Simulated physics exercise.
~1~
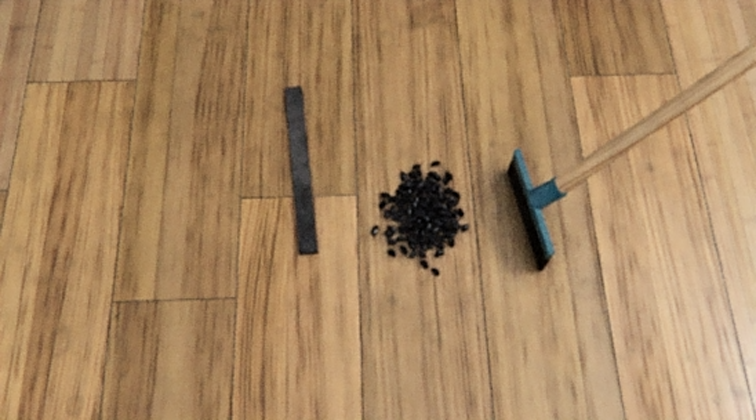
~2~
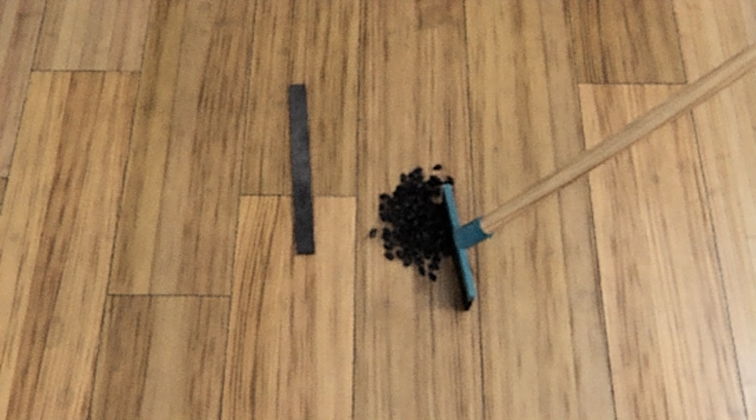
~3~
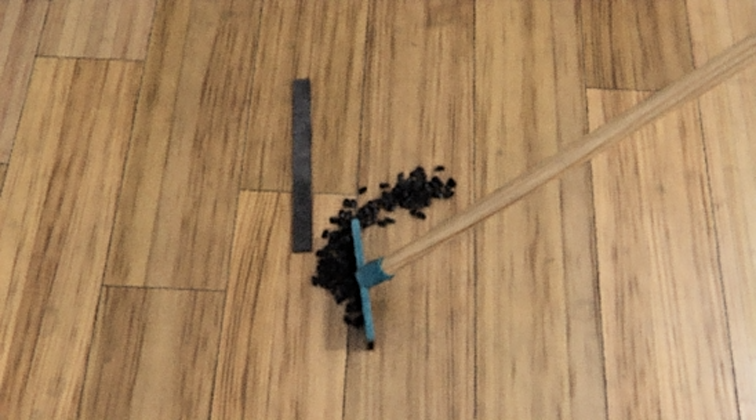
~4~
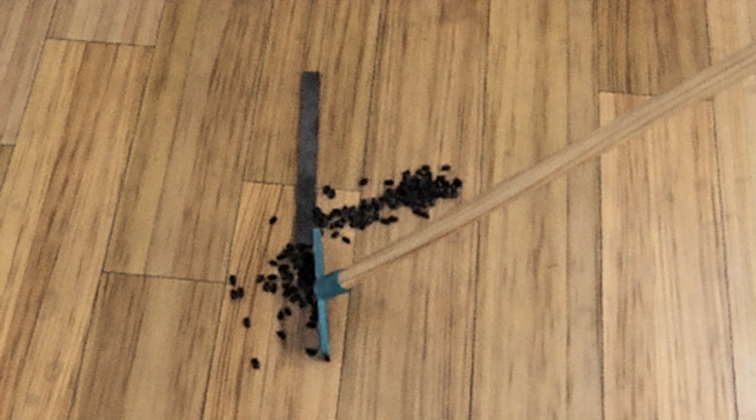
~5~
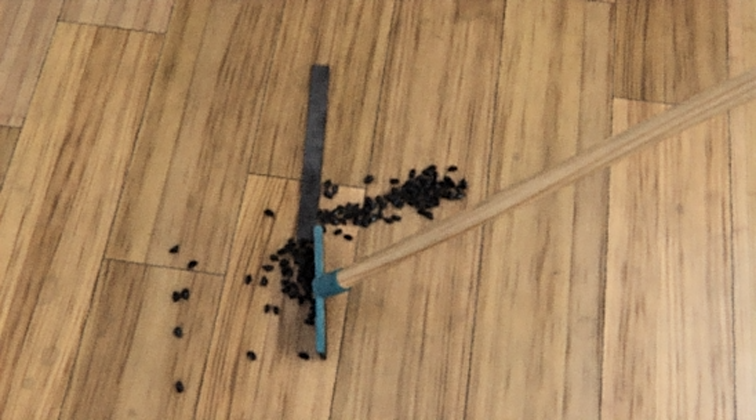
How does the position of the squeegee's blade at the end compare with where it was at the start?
At the start the blade is to the right of the pile of black beans, well away from the dark strip. At the end it is farther left and a little lower in view, by the lower part of the strip.
